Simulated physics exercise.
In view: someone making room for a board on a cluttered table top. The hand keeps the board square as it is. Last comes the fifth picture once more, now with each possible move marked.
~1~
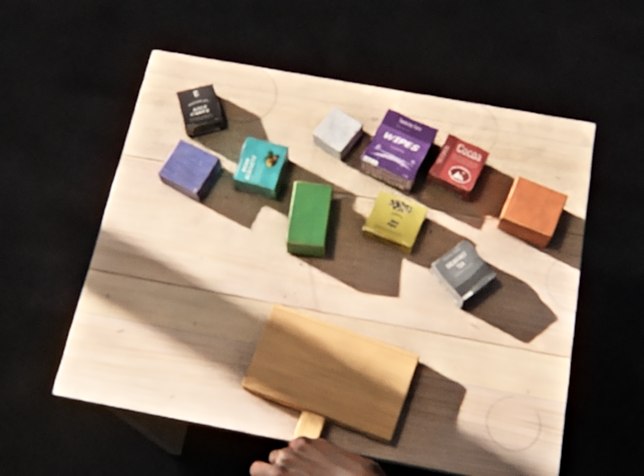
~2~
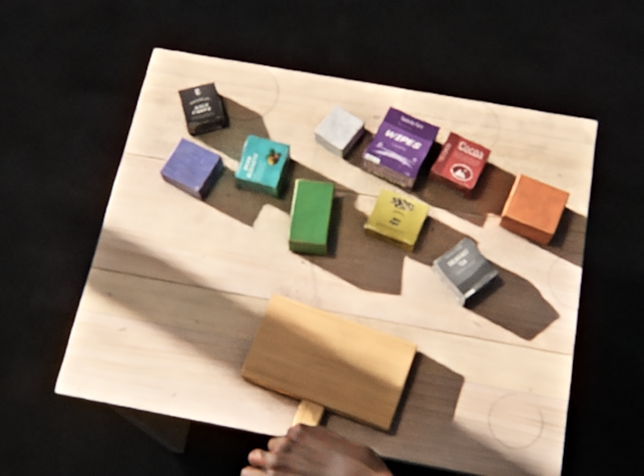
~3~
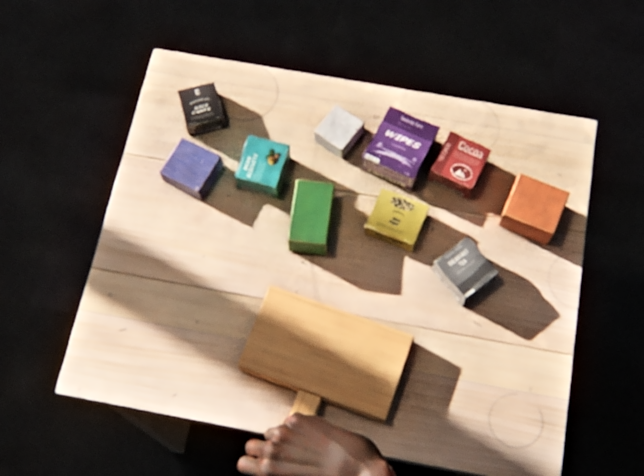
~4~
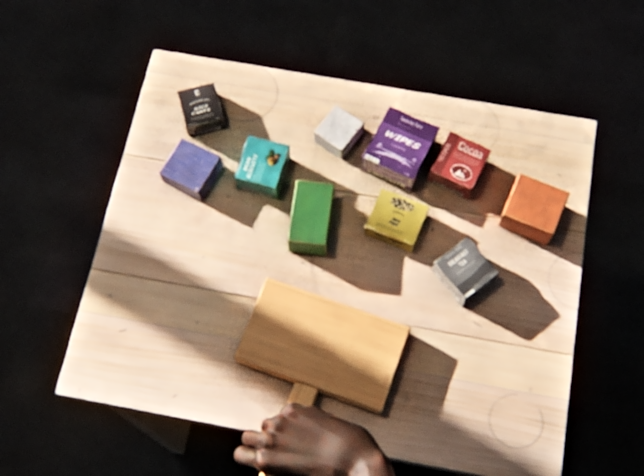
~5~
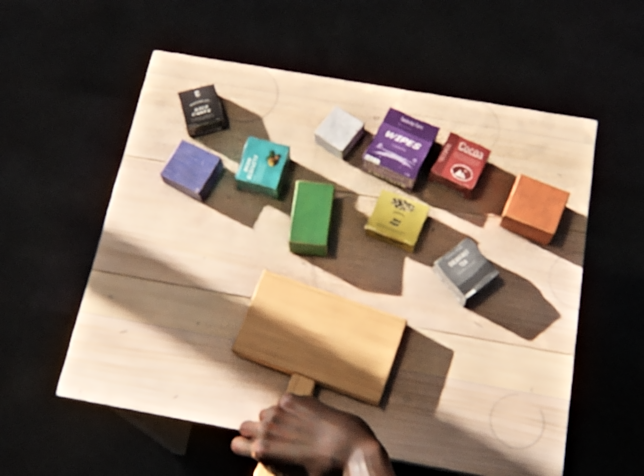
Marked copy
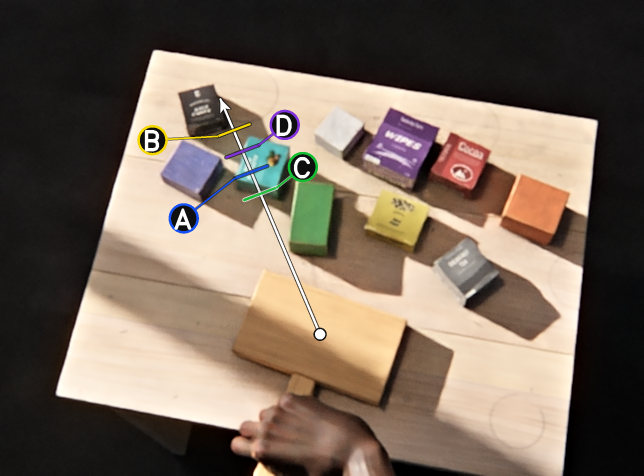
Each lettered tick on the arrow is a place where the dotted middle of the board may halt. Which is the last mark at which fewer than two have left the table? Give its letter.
Mark B.
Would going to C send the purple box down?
No.
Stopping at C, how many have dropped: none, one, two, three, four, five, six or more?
In all, none.
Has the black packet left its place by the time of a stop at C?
By then, no.
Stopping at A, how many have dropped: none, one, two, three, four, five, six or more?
By then, none.
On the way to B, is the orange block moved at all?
No.
On the marked copy, A at (251, 172); B at (234, 130); C at (260, 194); D at (243, 152); the arrow from (320, 334) to (221, 99); the white dot at (320, 334).
With B. Early on, board (287, 260); green block (312, 191); orange block (534, 210).
Further on, board (257, 187); white block (349, 101); blue block (170, 152).
At the end, board (235, 135); blue block (140, 124); black packet (194, 62); none fallen.
As for the rest, A is within the limit but short; C is within the limit but short; D is within the limit but short.
